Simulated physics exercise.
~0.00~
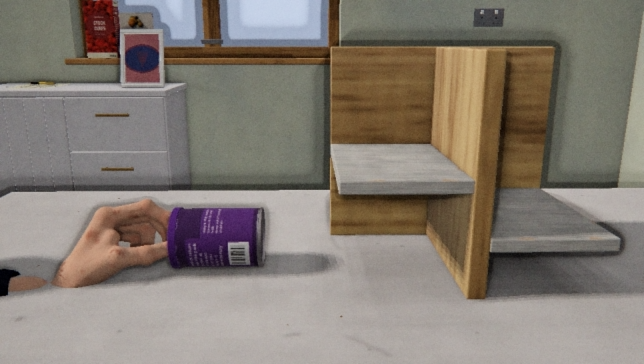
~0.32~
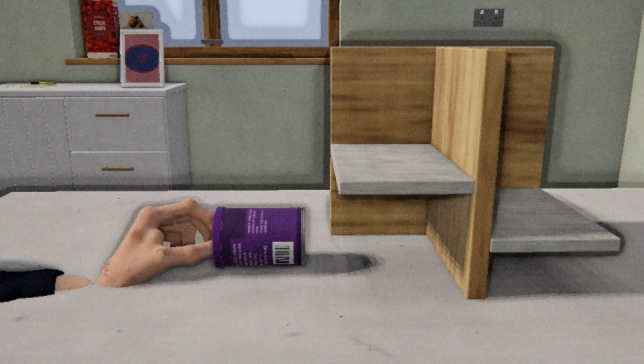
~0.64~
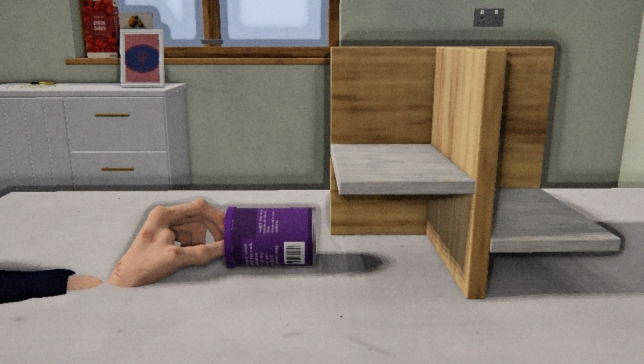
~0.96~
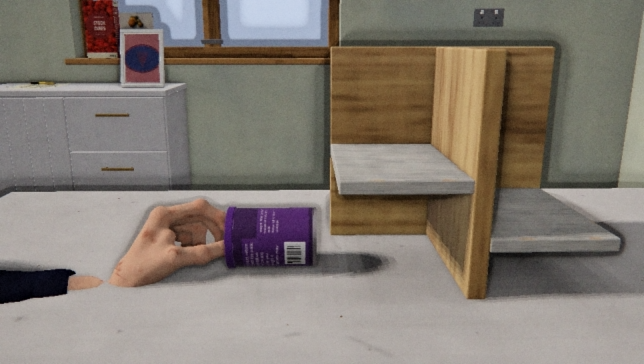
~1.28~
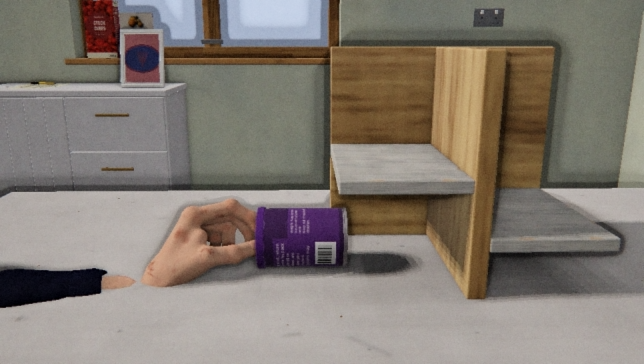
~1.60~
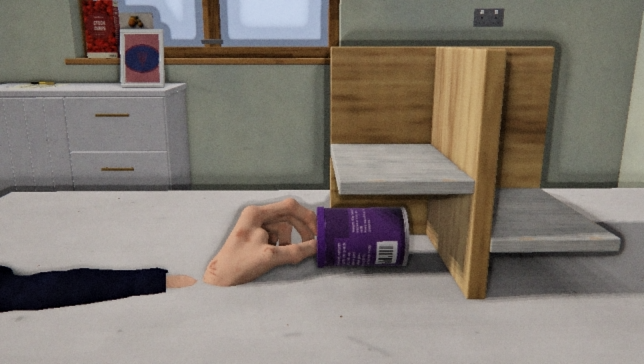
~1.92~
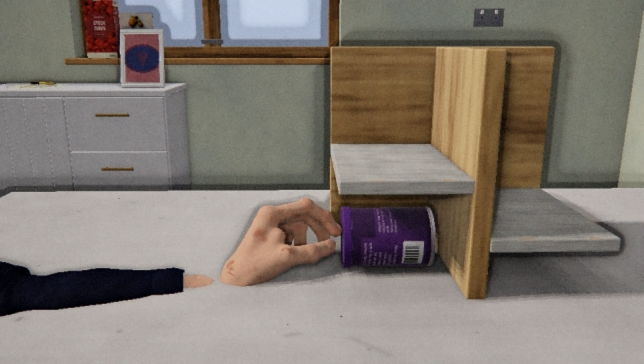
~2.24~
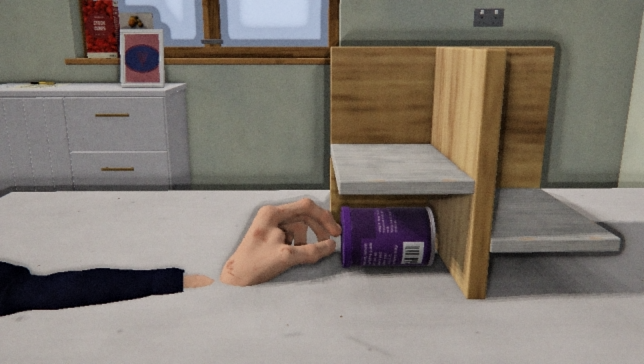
To begin with, a hand at the left holds a purple tin lying on its side on a pale tabletop, with a wooden unit holding two grey shelves standing to the right. The hand pushes the tin rightward across the surface, then pauses briefly. It moves on again, bringing the tin close to the unit's left edge. The tin then passes partway beneath the left shelf, still on its side. Finally the hand slides it further in, and the tin clears the underside and rests below the shelf near the upright panel, fingers still at its left end.
